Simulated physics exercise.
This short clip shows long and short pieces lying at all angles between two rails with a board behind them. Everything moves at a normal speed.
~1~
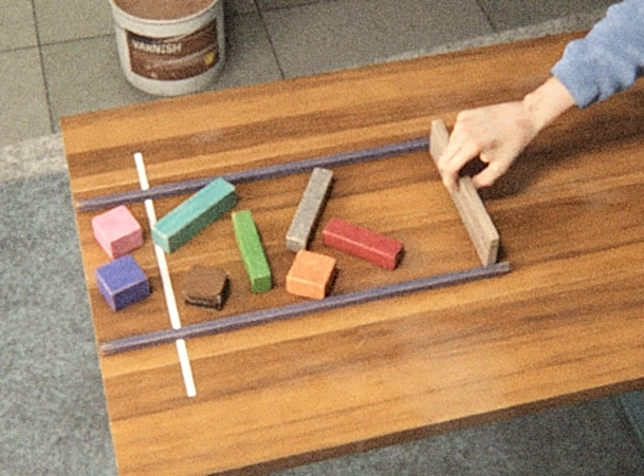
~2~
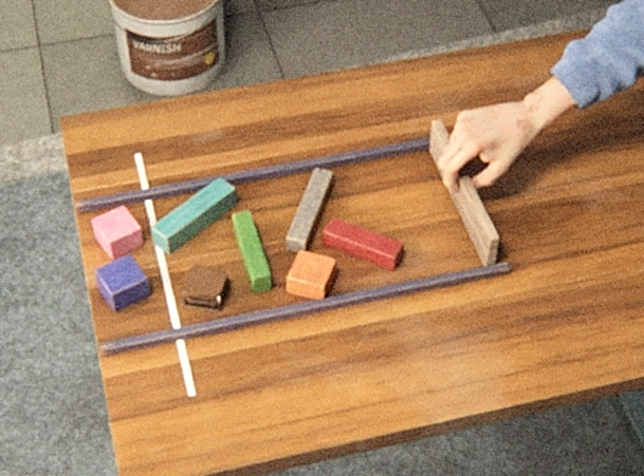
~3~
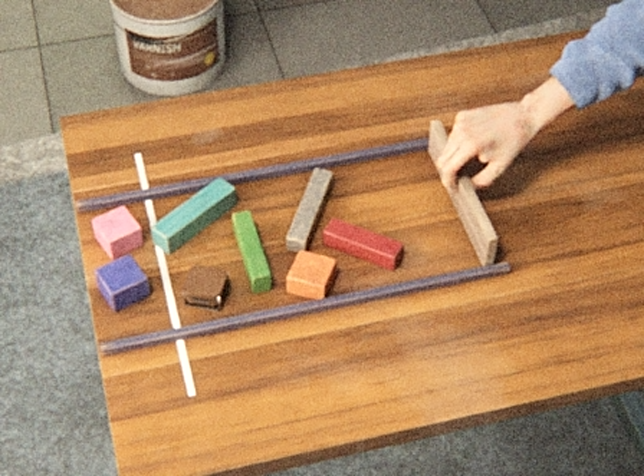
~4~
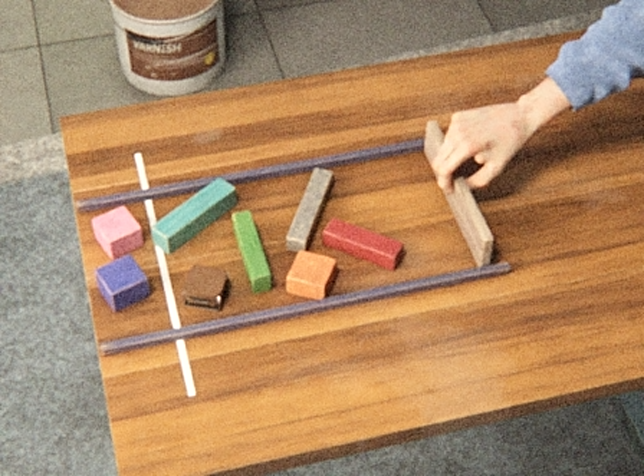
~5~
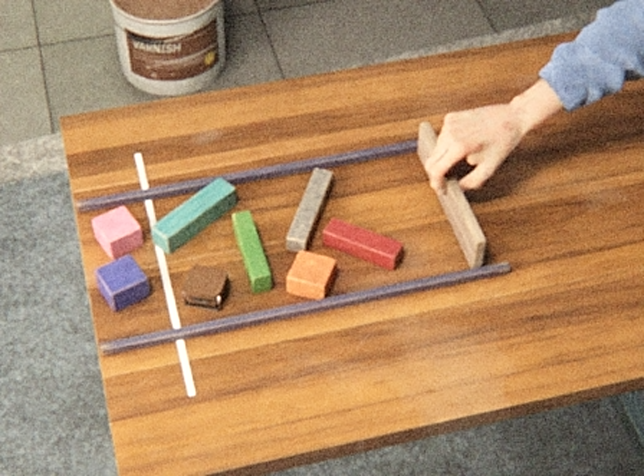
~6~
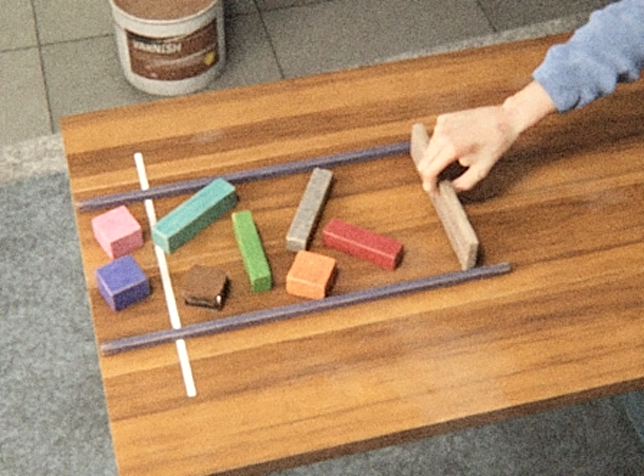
On a wooden table, a hand held a board upright between two rails and slid it slightly left toward the colourful blocks and bars, which all stayed where they were.
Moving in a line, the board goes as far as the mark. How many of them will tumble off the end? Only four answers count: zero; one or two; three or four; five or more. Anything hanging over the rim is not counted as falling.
My answer: Three or four.
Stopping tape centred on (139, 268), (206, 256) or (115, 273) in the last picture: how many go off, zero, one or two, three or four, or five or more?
So, tape by tape, it's more than four, then just one or two, then more than four.
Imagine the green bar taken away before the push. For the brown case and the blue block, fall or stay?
Outcome for the brown case: It stays; for the blue block: It drops.
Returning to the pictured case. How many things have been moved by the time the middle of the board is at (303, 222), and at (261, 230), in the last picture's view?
First position 4; second position 6.
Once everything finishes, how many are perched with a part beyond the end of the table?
It would come to 2.
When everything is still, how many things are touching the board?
Contact count: 2.
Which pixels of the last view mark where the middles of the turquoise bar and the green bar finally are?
Look around (92, 235) for the first and around (99, 277) for the second.
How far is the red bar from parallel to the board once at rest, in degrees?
Roughly 0 degrees.
Soon after, none off yet; blue block at rest near (123, 283); pink block at rest near (118, 233); brown case at rest near (206, 288).
In the end, the number that fall off is three or four; gone, brown case, pink block and blue block.
